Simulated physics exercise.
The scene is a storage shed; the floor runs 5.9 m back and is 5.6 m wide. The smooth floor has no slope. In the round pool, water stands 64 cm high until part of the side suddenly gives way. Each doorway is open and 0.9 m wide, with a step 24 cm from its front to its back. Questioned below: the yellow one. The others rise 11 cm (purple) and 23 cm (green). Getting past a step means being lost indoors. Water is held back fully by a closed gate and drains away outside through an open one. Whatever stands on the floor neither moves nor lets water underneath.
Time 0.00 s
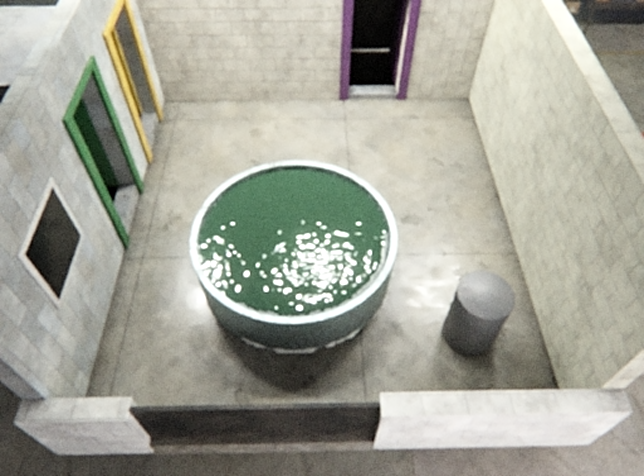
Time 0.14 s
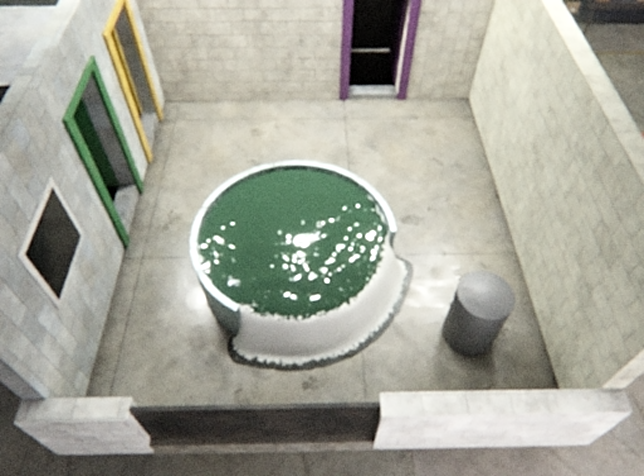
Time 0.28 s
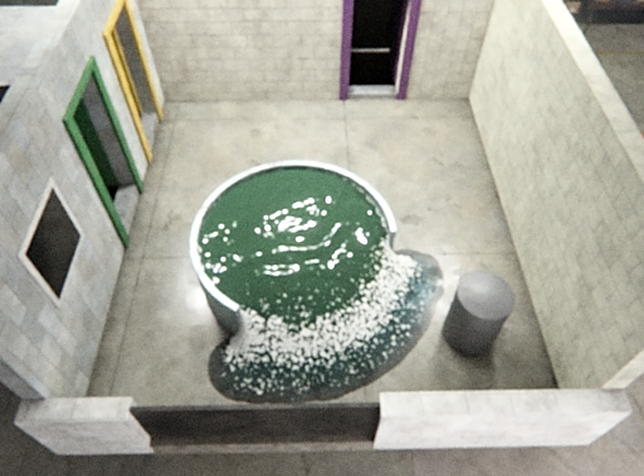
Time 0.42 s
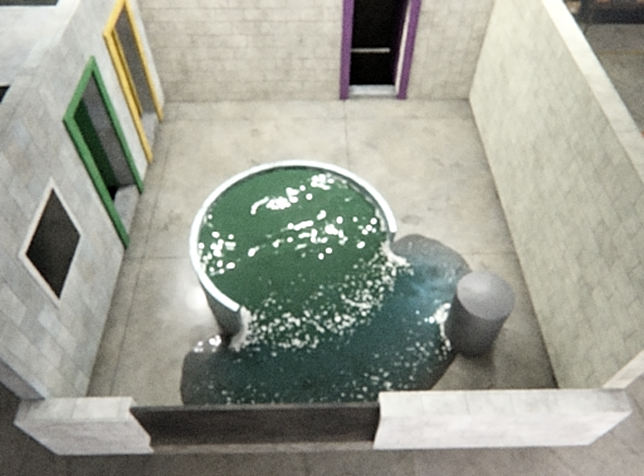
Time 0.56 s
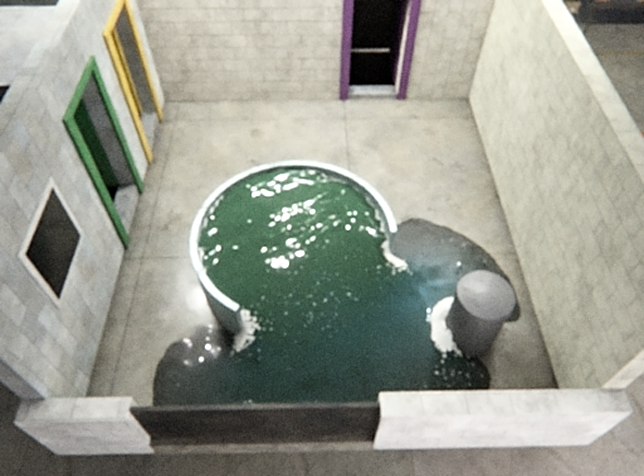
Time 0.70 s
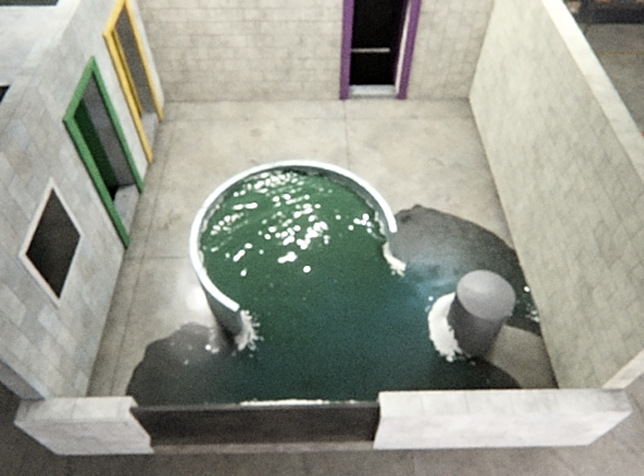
The clip opens on a still, round pool of green water in a pale walled room with yellow, green and purple doorways. The pool's front side gives way and water pours out in a white, foamy rush, then spreads darkly across the floor, surrounding the gray cylinder and reaching the right wall.
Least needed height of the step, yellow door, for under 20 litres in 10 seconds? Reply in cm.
Some 14 cm.
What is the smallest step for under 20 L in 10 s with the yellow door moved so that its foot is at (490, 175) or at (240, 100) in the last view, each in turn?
In turn: About 6.5 cm, about 13.5 cm.
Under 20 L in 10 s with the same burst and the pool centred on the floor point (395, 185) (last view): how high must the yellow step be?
Then it needs to be around 12.0 cm high.
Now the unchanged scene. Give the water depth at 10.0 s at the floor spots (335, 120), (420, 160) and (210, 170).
Close to 10, 6 and 12 cm deep.
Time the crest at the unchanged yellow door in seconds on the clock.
7.5 s.
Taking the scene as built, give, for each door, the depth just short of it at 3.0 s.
Door by door in cm - yellow 0, purple 0, green 4.
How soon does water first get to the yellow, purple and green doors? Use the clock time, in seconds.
Arrival times - yellow 3.4 s, purple 3.6 s, green 2.2 s.
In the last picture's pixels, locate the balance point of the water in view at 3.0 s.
The water is centred near (359, 304).
After 1.4 s water covers 30 % of the floor, deepest (56 cm) near (427, 419); it has not reached the yellow door.
After 3.0 s water covers 65 % of the floor, deepest (36 cm) near (552, 416); it has not reached the yellow door.
After 10.0 s water covers 100 % of the floor, deepest (17 cm) near (323, 103); 13 cm at the yellow door, 1 litre in over its 19 cm step.
At the yellow door as built, the water arrived by 3.4 s and peaked near 19 cm at 7.4 s.
Run again over the same 10 s with other heights there, 36 litres in over 12.5 cm, 4 litres over 17 cm. The limit of 20 litres is kept from about 14 cm up.
